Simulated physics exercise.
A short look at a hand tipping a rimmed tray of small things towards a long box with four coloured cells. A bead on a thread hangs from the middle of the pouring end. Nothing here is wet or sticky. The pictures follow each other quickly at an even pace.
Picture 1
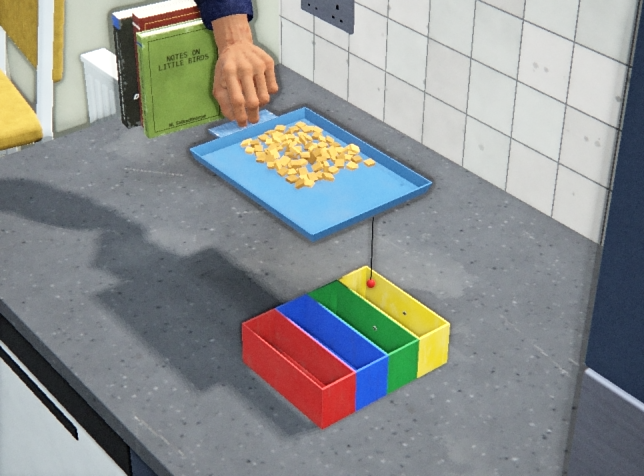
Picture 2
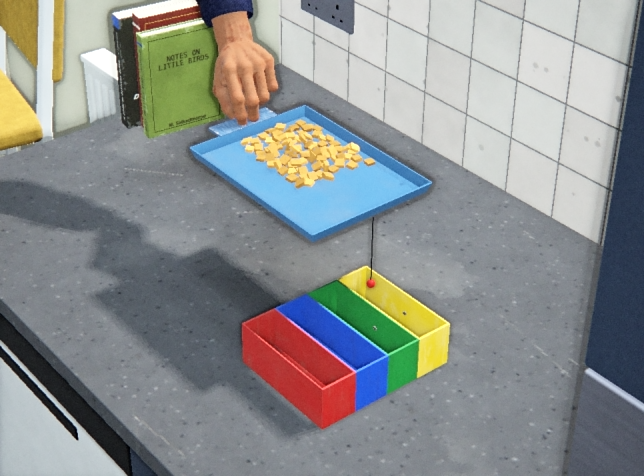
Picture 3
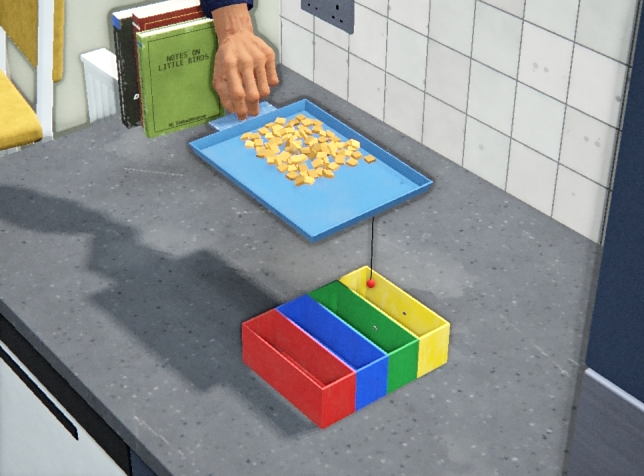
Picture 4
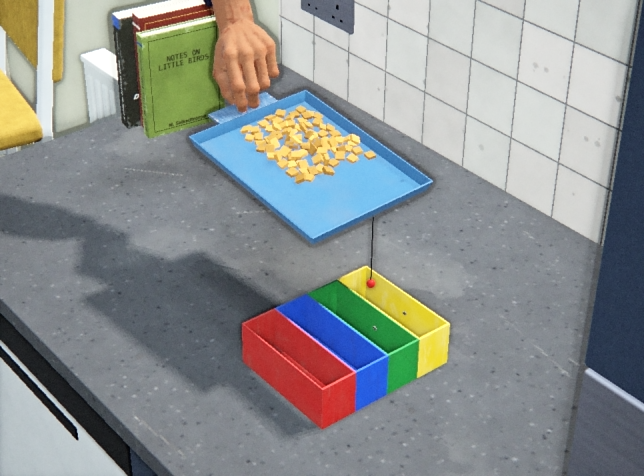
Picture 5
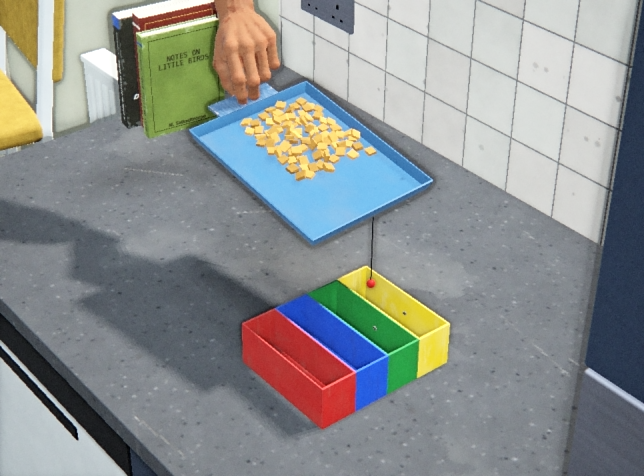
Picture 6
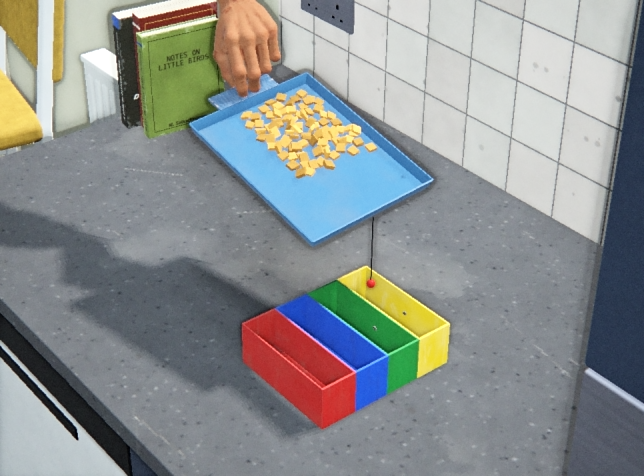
On a grey speckled worktop by a tiled wall, a hand holds a blue rimmed tray of small yellow-orange squares above a long box with red, blue, green and yellow cells. After staying level at first, the hand gradually raises the tray's back end, tilting it slightly while the pieces stay bunched together.
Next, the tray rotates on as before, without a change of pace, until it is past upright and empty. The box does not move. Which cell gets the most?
The blue cell gets the most.
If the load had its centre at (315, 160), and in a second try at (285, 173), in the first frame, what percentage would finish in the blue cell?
First some 70, then 70 per cent.
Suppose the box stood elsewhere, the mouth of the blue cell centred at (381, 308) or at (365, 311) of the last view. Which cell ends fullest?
The first try: That red cell. The second: That red cell.
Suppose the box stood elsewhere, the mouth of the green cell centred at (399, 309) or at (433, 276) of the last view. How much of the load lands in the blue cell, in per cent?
In turn 30 and 0 in a hundred.
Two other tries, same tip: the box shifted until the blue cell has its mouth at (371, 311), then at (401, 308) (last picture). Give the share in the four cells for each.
In turn 70 and 30 in a hundred.
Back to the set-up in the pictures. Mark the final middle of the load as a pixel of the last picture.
Around (332, 358).
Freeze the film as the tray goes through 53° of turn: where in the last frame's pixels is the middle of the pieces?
Near (334, 227).
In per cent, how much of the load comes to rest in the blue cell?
Close to 50 per cent.
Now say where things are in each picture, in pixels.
Corners of the pouring end near (313, 231) and (426, 182), level; middle of the load near (304, 155), cereal squares; bead on its thread near (371, 284); red cell near (339, 397); blue cell near (371, 379); green cell near (403, 363); yellow cell near (433, 347), in the first picture.
Corners of the pouring end near (313, 232) and (426, 182), level; middle of the load near (304, 154), in the second picture.
Corners of the pouring end near (313, 233) and (427, 181), tipped barely, lowest at the left corner; middle of the load near (295, 146), in the third picture.
Corners of the pouring end near (313, 234) and (427, 180), tipped a little, lowest at the left corner; middle of the load near (296, 141), in the fourth picture.
Corners of the pouring end near (313, 236) and (427, 180), tipped a little, lowest at the left corner; middle of the load near (296, 135), in the fifth picture.
Corners of the pouring end near (313, 238) and (428, 179), tipped a little, lowest at the left corner; middle of the load near (296, 130); red cell near (339, 397); blue cell near (371, 379); green cell near (403, 363); yellow cell near (433, 347), in the sixth picture.
Shortly afterwards, tray tipped steeply; the bulk on the tray; near a quarter falling or outside the box.
Next, tray tipped right over; near a third on the tray; near a quarter in the green cell; a little in the blue cell; a little in the red cell; only a few in the yellow cell; a little falling or outside the box.
Some moments later, tray tipped past a quarter turn; near half in the blue cell; near a third in the green cell; a little in the red cell; only a few in the yellow cell.
In the end, tray tipped past a quarter turn; near half in the blue cell; near a third in the green cell; a little in the red cell; only a few in the yellow cell.
